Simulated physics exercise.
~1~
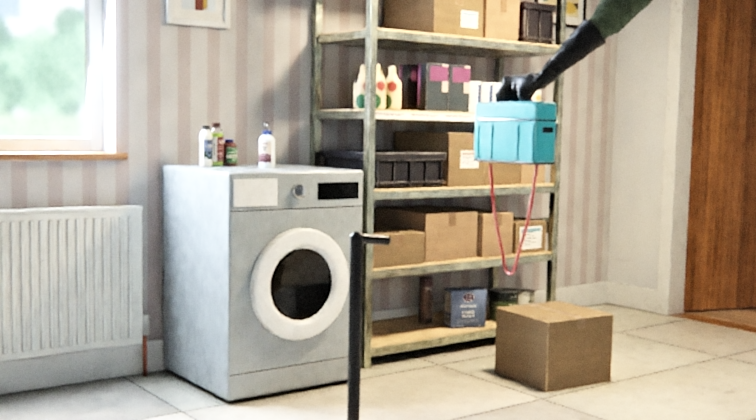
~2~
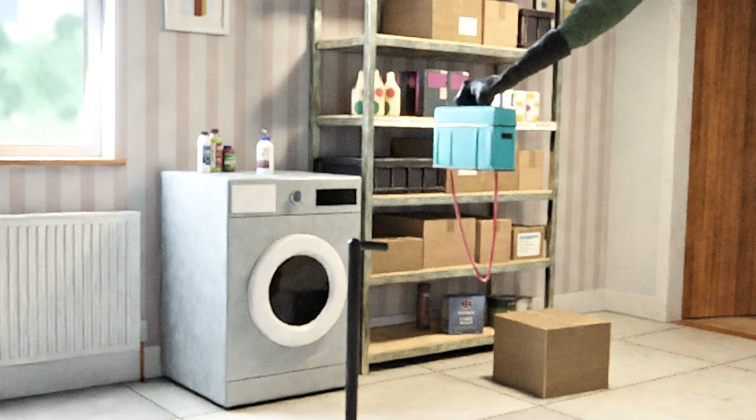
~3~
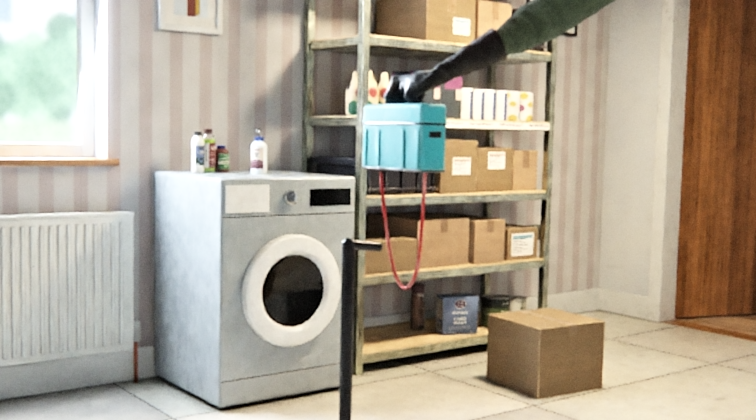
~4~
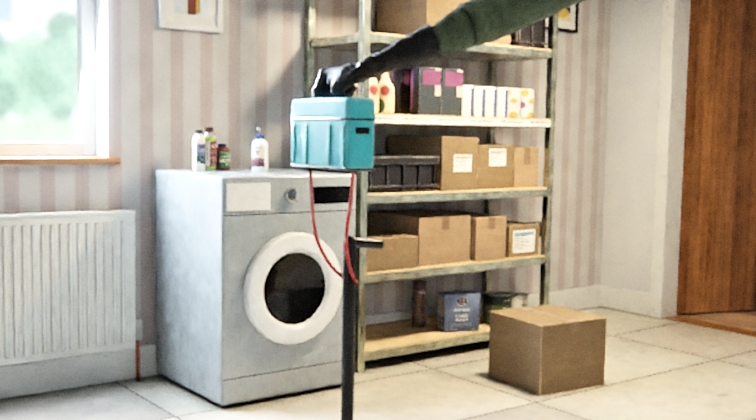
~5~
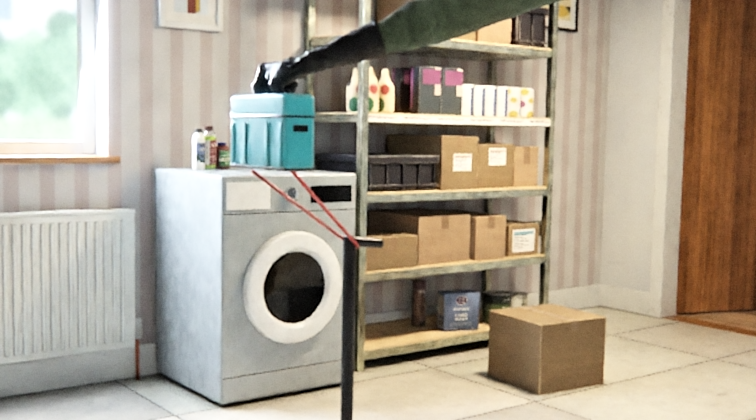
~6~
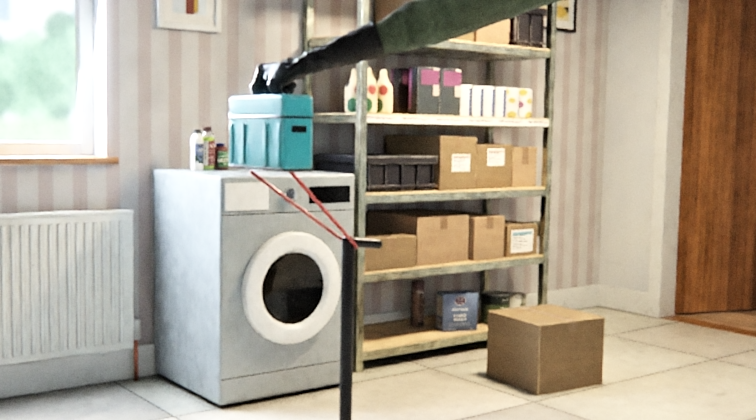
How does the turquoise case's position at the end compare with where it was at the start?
It starts in front of the right side of the shelves, to the right of the dark post. By the end it is well to the left, past the post and by the top of the washing machine.
